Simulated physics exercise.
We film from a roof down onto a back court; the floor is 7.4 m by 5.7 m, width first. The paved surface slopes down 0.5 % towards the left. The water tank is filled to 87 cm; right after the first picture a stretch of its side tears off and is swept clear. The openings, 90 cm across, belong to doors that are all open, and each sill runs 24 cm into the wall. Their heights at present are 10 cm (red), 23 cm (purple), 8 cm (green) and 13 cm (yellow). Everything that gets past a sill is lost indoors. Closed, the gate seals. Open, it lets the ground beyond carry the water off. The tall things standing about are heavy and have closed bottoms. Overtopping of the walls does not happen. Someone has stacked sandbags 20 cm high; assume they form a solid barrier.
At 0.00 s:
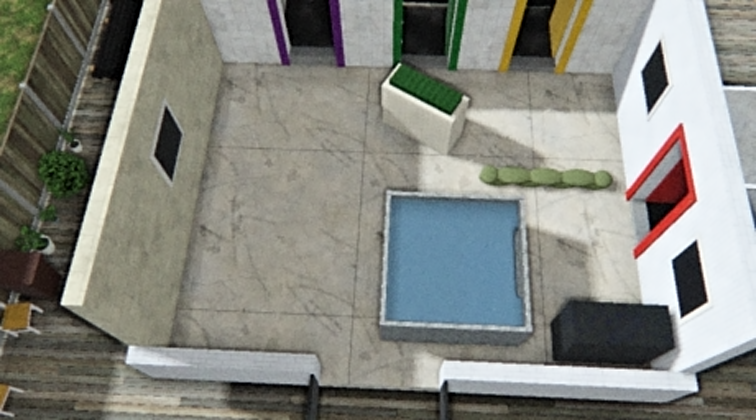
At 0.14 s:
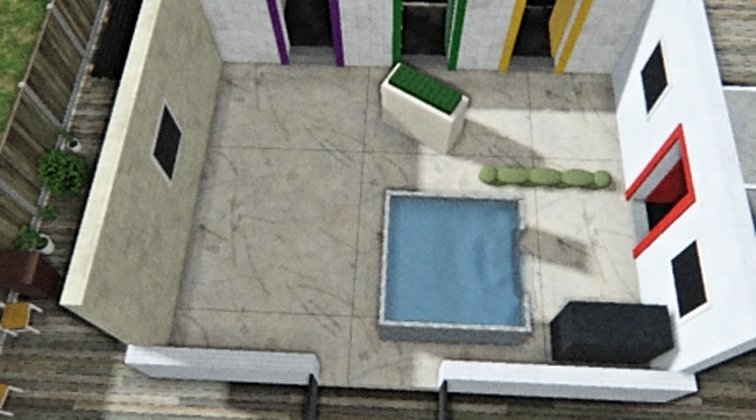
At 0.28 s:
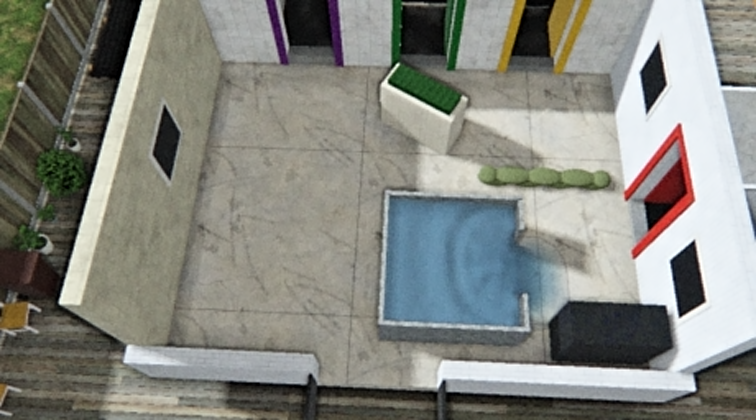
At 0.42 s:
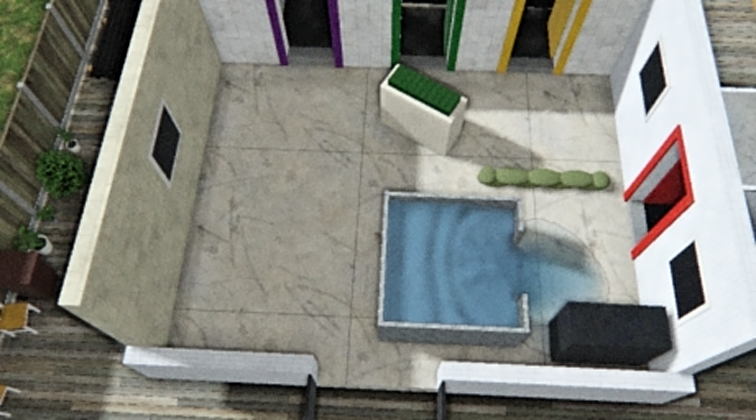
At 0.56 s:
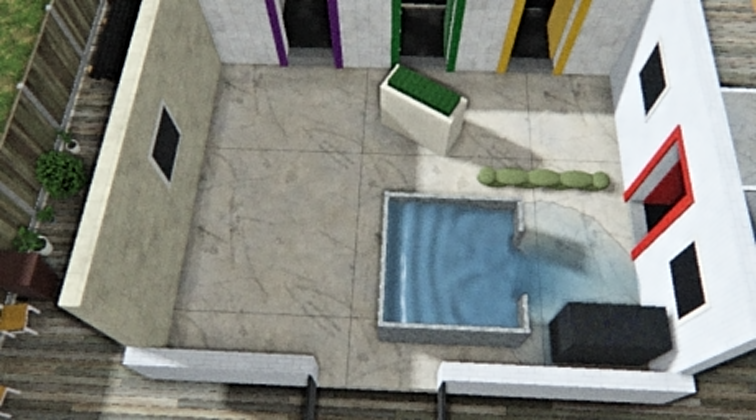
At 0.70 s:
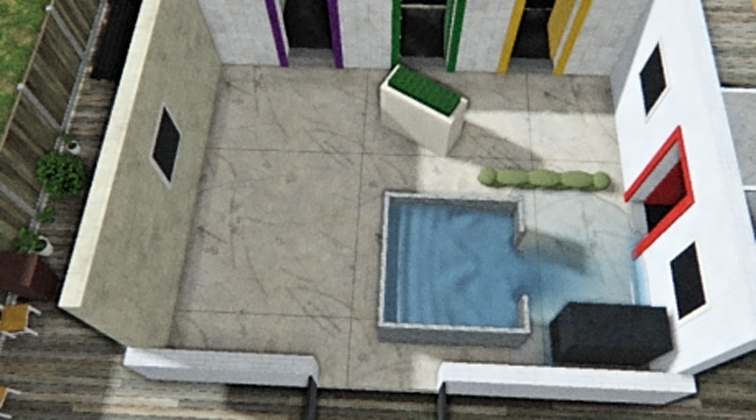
Water in the square tank rippled, then poured out through a gap in its right side and spread across the paved court, passing beside the black block and reaching the red door on the right.
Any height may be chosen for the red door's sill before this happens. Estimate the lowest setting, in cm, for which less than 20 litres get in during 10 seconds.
Around 31 cm.
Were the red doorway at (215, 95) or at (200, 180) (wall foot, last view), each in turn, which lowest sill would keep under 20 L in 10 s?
You'd want roughly 13.5 cm there first, then roughly 9.5 cm.
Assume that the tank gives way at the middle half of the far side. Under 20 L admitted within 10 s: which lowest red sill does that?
Close to 9.0 cm at the least.
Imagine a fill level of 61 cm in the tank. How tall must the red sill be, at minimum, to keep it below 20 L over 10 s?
Then around 21 centimetres.
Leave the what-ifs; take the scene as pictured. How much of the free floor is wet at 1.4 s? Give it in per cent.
Roughly 15 percent.
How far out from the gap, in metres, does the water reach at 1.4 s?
About 3.6 metres out.
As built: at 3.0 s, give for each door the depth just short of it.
Door by door, in centimetres - red 24, purple 0, green 0, yellow 18.
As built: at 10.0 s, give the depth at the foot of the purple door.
6.5 cm.
After 1.4 s water covers 15 % of the floor, deepest (60 cm) near (642, 313); 30 cm at the red door, 54 litres in over its 10 cm sill.
After 3.0 s water covers 35 % of the floor, deepest (35 cm) near (651, 383); 24 cm at the red door, 219 litres in over its 10 cm sill.
After 10.0 s water covers 90 % of the floor, deepest (13 cm) near (595, 199); 12 cm at the red door, 450 litres in over its 10 cm sill.
At the red door as built, the water arrived by 0.7 s and peaked near 30 cm at 1.4 s.
With a sill of 28.5 cm, 36 litres would have come in within the 10 s; with 38 cm, 3 litres. So under 20 litres takes about 31 cm.
